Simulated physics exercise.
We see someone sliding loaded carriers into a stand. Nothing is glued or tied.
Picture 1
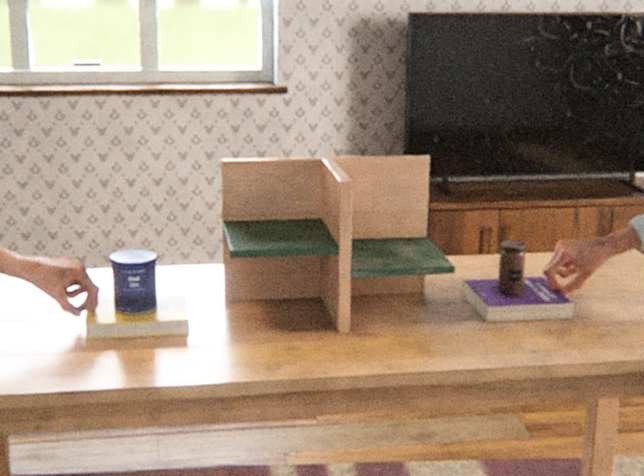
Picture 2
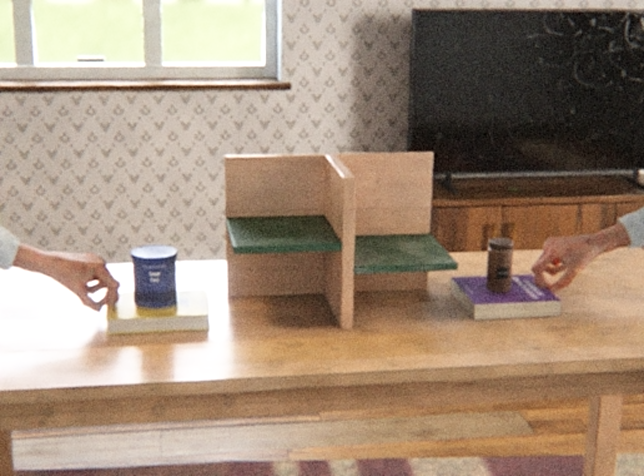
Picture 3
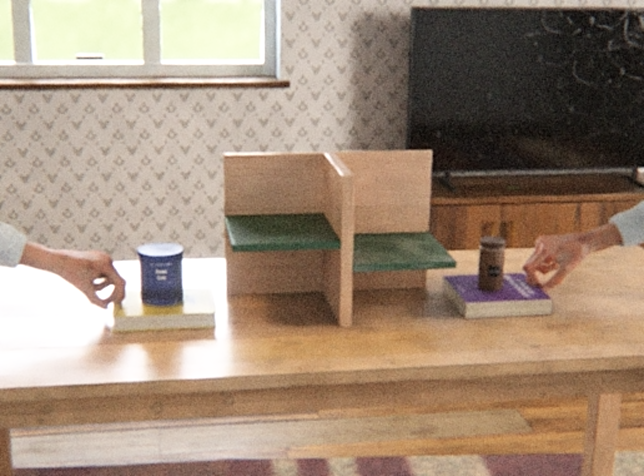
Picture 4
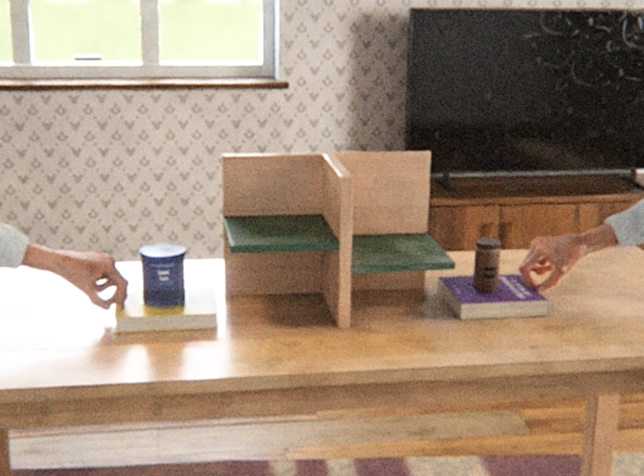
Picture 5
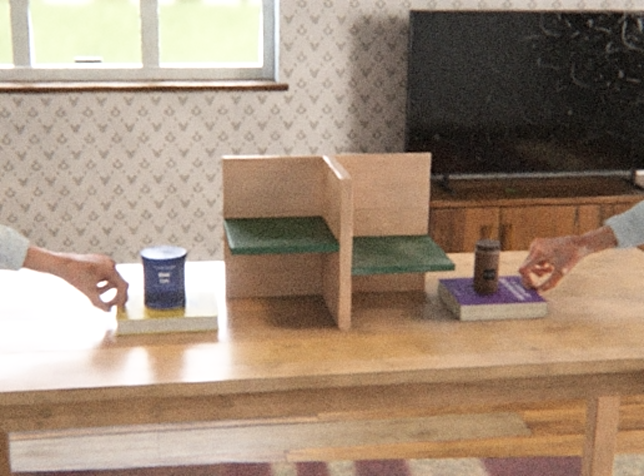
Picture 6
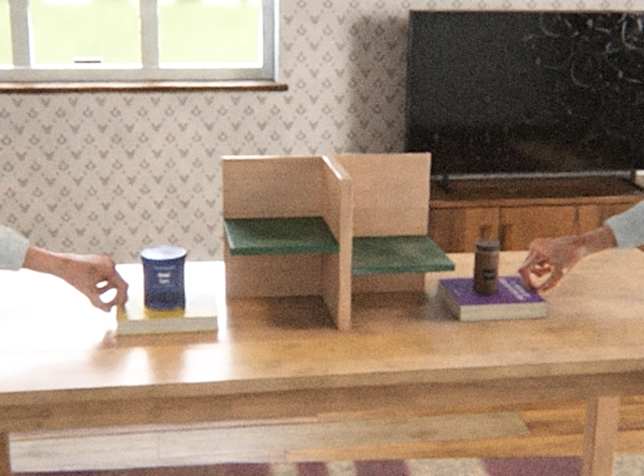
In the video, two hands slide a yellow book carrying a blue pot and a purple book carrying a brown shaker a short way inward from either side of a wooden stand with green shelves, then stay nearly still.
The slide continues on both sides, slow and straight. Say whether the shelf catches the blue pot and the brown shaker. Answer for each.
In the end the blue pot clears the shelf, the brown shaker strikes the shelf.
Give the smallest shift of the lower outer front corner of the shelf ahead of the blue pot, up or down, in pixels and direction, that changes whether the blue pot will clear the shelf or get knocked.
Roughly 12 pixels down.
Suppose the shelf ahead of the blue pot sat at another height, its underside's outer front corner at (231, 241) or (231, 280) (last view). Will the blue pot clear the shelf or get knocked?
In turn it rides in untouched; gets knocked.
Then, 0.86 s on from there, blue pot riding along near (198, 278); brown shaker turned 16° from its first pose near (450, 266).
Then, 1.16 s on from there, blue pot riding along near (215, 277); brown shaker turned 70° from its first pose near (453, 272).
In the end, the blue pot rides in untouched, near (273, 275); the brown shaker gets scraped off its spot, near (430, 281).
